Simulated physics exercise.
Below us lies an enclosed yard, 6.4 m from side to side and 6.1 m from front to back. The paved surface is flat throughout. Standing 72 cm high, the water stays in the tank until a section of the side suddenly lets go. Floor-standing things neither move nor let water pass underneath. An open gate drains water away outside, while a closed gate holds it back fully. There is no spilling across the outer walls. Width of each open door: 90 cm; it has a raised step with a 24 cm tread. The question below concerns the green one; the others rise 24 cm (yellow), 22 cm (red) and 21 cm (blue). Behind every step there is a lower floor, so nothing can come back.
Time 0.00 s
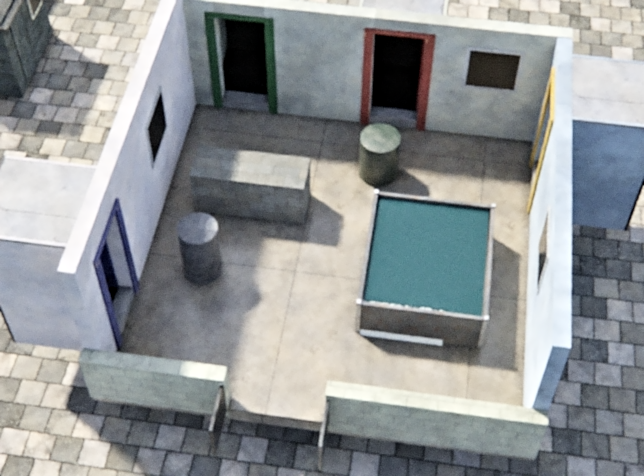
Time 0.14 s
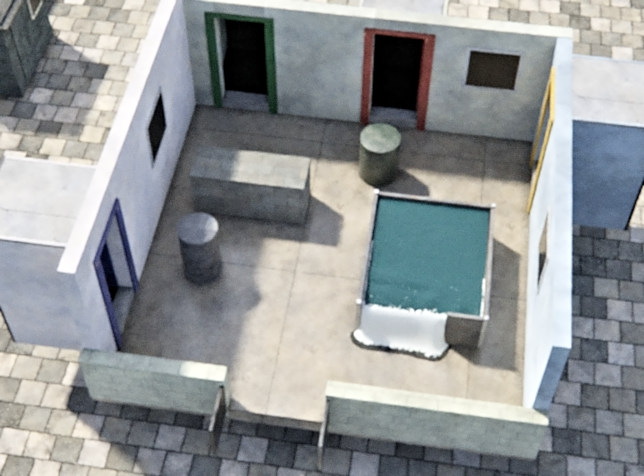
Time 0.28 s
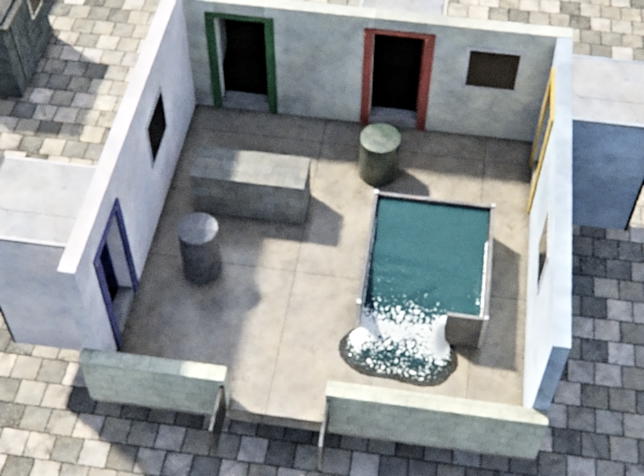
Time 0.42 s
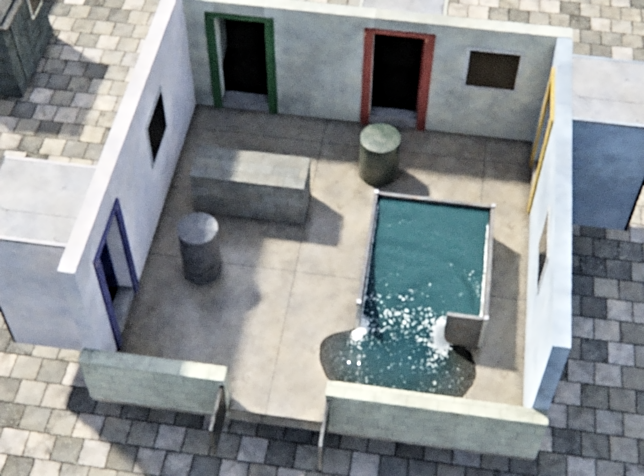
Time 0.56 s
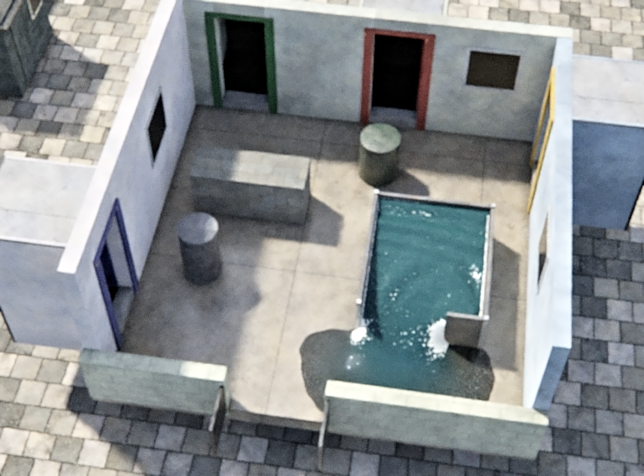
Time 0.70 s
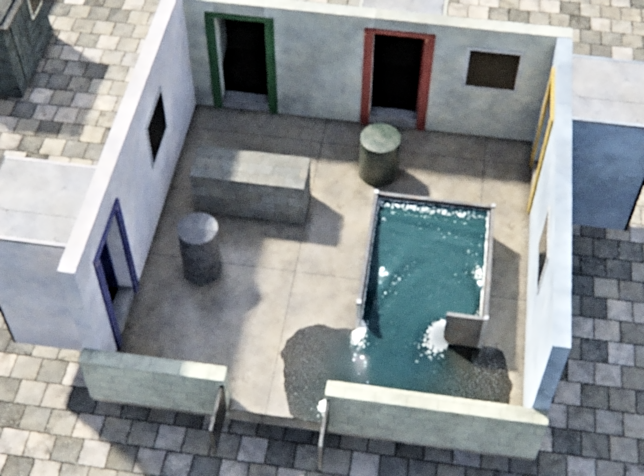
Teal water pouring from the broken front of a rectangular tank, foaming white, then spreading across the paved floor of a walled yard.
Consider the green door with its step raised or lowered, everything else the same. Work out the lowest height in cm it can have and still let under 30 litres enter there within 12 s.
The lowest such height is roughly 7 cm.
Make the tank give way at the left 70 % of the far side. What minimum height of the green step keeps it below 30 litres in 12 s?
In that case about 11.5 cm.
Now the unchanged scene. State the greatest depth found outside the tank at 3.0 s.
36 cm.
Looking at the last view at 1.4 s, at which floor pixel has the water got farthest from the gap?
Pixel close to (222, 393).
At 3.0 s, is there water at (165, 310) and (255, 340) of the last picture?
First soaked, then soaked.
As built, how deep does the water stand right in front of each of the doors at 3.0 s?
In cm: Yellow 1, green 0, red 0, blue 20.
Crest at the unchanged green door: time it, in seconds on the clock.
Roughly at 9.5 s.
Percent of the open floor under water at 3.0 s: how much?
Roughly 40 percent of the floor.
After 1.4 s water covers 15 % of the floor, deepest (51 cm) near (387, 405); it has not reached the green door.
After 3.0 s water covers 40 % of the floor, deepest (36 cm) near (517, 434); it has not reached the green door.
After 12.0 s water covers 95 % of the floor, deepest (12 cm) near (243, 180); 11 cm at the green door, 0 litres in over its 21 cm step.
At the green door as built, the water arrived by 5.2 s and peaked near 12 cm at 9.6 s.
Run again over the same 12 s with other heights there, 46 litres in over 6 cm, 22 litres over 8 cm. The limit of 30 litres is kept from about 7 cm up.
